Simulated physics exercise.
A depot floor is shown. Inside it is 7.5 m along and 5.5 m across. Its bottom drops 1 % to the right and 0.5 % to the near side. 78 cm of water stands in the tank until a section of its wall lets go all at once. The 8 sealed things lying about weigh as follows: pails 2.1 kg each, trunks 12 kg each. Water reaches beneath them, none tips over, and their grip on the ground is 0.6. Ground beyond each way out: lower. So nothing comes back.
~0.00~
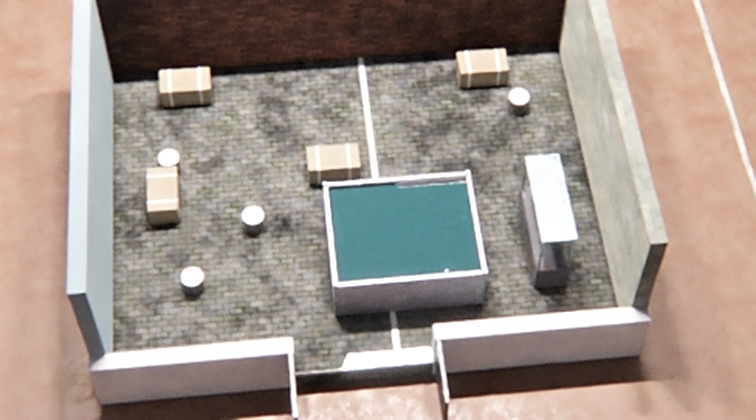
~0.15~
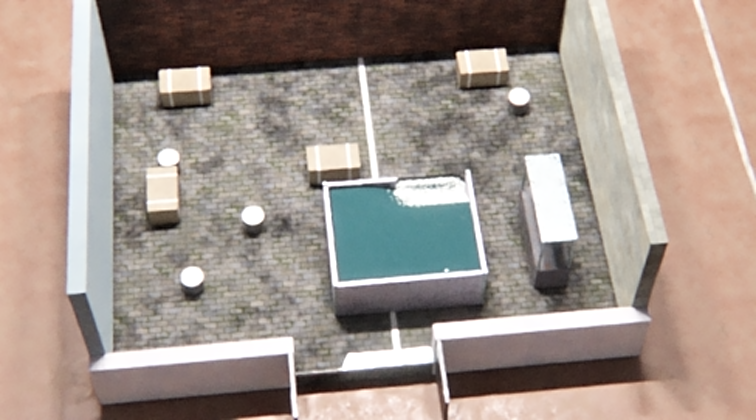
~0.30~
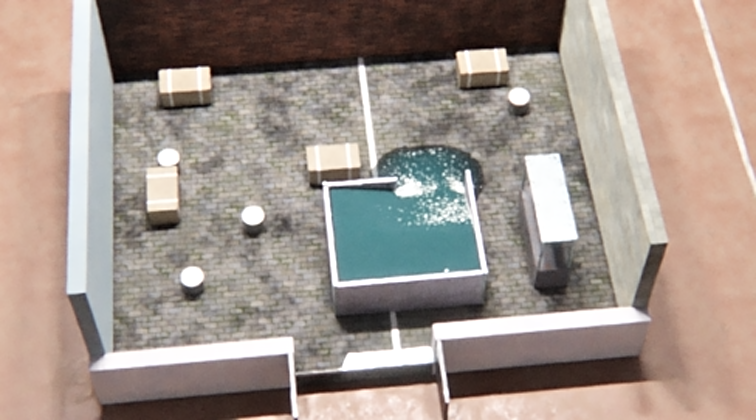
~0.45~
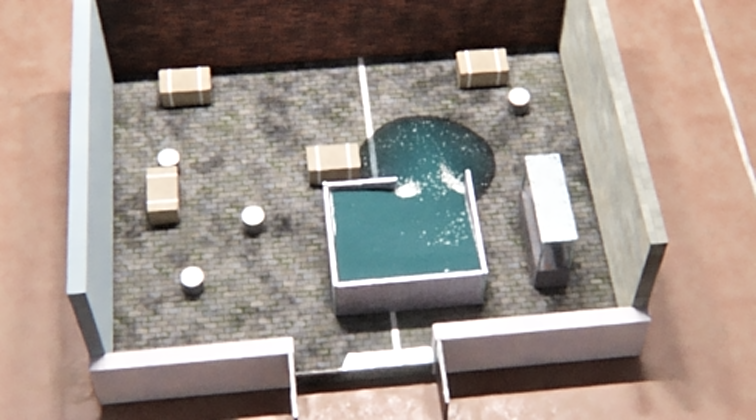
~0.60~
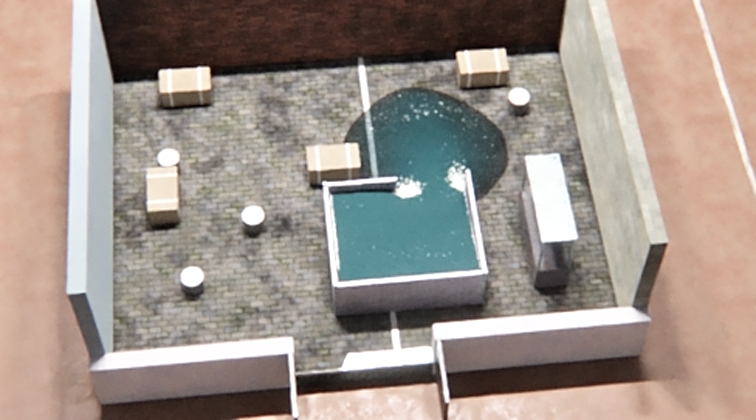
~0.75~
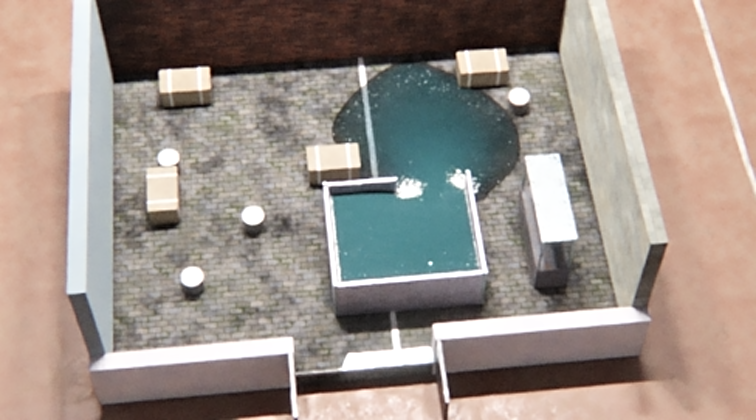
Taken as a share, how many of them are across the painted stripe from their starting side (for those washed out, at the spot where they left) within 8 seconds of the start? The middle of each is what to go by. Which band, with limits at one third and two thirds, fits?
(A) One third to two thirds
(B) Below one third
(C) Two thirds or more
Option B: Below one third.
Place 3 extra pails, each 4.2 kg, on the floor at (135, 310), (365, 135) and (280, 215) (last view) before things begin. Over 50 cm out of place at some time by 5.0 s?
Sequence of outcomes: Does not cross it, crosses it, does not cross it.
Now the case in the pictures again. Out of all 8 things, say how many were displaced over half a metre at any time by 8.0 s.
7.
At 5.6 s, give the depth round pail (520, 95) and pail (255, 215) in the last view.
Around 10 cm and 1 cm.
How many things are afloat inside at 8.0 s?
At that instant the tally stands at 6.
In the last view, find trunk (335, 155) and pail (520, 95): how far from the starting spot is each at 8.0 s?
0 cm, 400 cm.
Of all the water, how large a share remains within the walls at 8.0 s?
Somewhere near 100 percent, give or take.
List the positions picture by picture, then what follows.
In the first picture, a pail at (192, 276) rests on the ground; a pail at (519, 96) rests on the ground; water covers 3.5 m2; 0 of 8 have shifted.
In the second picture, a pail at (192, 276), on the bottom; a pail at (519, 96) rests on the ground; 4.2 m2 under water; 0 of 8 have shifted.
In the third picture, a pail at (192, 276), on the bottom; a pail at (519, 96), on the bottom; water covers 5.2 m2; 0 of 8 have shifted.
In the fourth picture, a pail at (192, 276) rests on the ground; a pail at (519, 96), on the bottom; water covers 6.5 m2; 0 of 8 have shifted.
In the fifth picture, a pail at (192, 276) rests on the ground; a pail at (519, 96), on the bottom; 8.0 m2 under water; 0 of 8 have shifted.
In the sixth picture, a pail at (192, 276), on the bottom; a pail at (519, 96) rests on the ground; water covers 9.6 m2; 0 of 8 have shifted.
After 1.6 s 0 of 8 are over the mark; 2 afloat.
After 3.6 s 0 of 8 are over the mark; 3 afloat.
After 5.6 s 0 of 8 are over the mark; 4 afloat.
After 8.0 s 0 of 8 are over the mark; 6 afloat.
